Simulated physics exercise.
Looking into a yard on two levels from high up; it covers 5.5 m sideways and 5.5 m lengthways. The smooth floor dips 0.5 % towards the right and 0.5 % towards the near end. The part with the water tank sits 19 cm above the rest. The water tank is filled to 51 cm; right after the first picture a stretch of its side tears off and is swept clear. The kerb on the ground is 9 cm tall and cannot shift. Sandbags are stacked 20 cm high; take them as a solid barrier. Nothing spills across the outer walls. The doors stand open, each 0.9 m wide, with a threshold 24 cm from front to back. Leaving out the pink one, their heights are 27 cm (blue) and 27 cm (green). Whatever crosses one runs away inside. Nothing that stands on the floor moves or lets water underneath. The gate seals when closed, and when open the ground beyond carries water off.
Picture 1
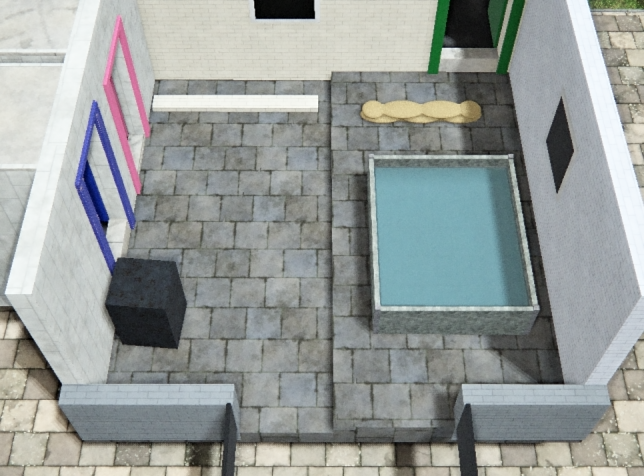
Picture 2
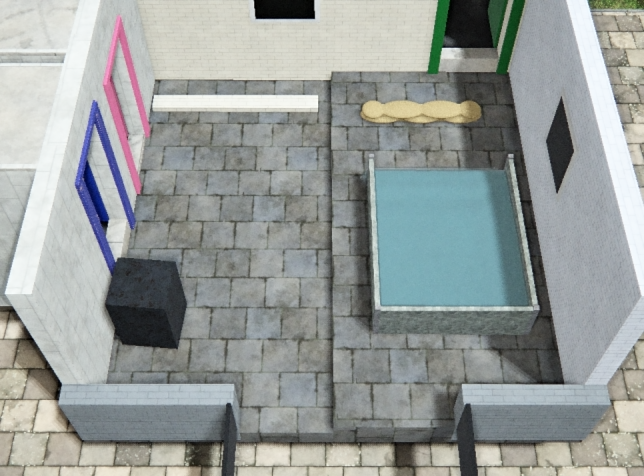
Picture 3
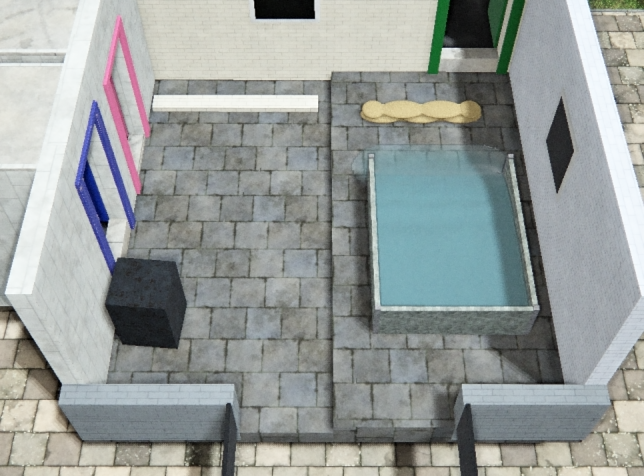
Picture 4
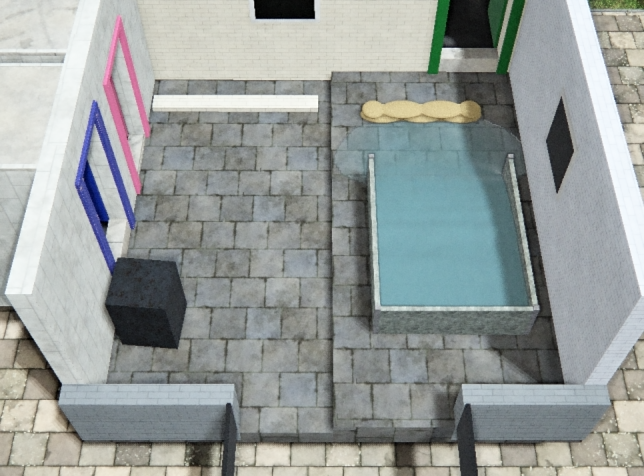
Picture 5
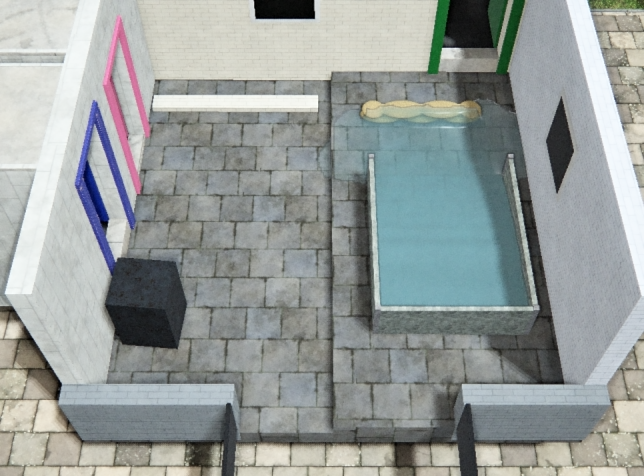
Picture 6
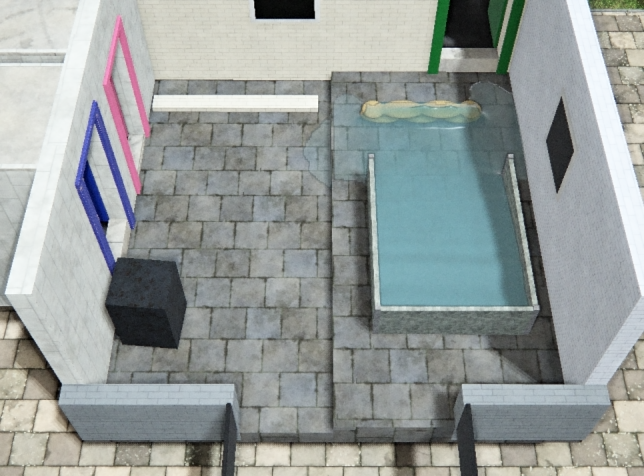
A water tank loses its far side, and water spreads across the paving around the sandbags.
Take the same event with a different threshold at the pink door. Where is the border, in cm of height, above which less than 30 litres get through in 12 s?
Close to 13 cm is just enough.
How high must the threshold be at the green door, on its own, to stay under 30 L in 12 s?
About 22 cm at green.
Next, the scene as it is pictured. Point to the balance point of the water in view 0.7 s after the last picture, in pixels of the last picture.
At about (440, 208).
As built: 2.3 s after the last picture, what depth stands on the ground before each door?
In cm: Blue 0, pink 15, green 24.
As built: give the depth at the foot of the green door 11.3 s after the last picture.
Roughly 5.5 cm deep.
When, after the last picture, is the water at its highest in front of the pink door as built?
At about 3.5 s.
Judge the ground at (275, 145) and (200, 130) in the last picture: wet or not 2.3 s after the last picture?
In that order: Wet, wet.
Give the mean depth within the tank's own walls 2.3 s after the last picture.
About 15 cm.
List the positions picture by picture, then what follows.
The water tank at (448, 232) is whole and still, 51 cm deep; the pink door at (128, 113) is dry, in the first picture.
Water pours out on the far side and has run 0.2 m, to a hidden place; about 10 cm deep outside, 51 cm at the back, in the second picture.
The front is at (375, 150), 0.6 m from the gap on the far side; 1.2 m2 of floor is wet, 51 cm left at the back, in the third picture.
Water pours out on the far side and has run 1.1 m, to (374, 125); about 8 cm deep outside, 51 cm at the back, in the fourth picture.
The front is at (481, 104), 1.5 m from the gap on the far side; 3.2 m2 of floor is wet, 51 cm left at the back, in the fifth picture.
The front is at (495, 90), 1.8 m from the gap on the far side; 3.7 m2 of floor is wet, 50 cm left at the back; the pink door at (128, 113), 4.2 m from the gap, is still 2.7 m from the nearest water, in the sixth picture.
Then, 0.7 s after the last picture water covers 25 % of the floor, deepest (36 cm) near (513, 129); it has not reached the pink door.
Then, 2.3 s after the last picture water covers 50 % of the floor, deepest (30 cm) near (504, 76); 15 cm at the pink door, 5 litres in over its 7 cm threshold.
Then, 11.3 s after the last picture water covers 90 % of the floor, deepest (12 cm) near (150, 118); 8 cm at the pink door, 119 litres in over its 7 cm threshold.
At the pink door as built, the water peaked near 18 cm, 3.5 s after the last picture.
With a threshold of 10.5 cm, 60 litres would have come in within the 12 s; with 14.5 cm, 20 litres. So under 30 litres takes about 13 cm.
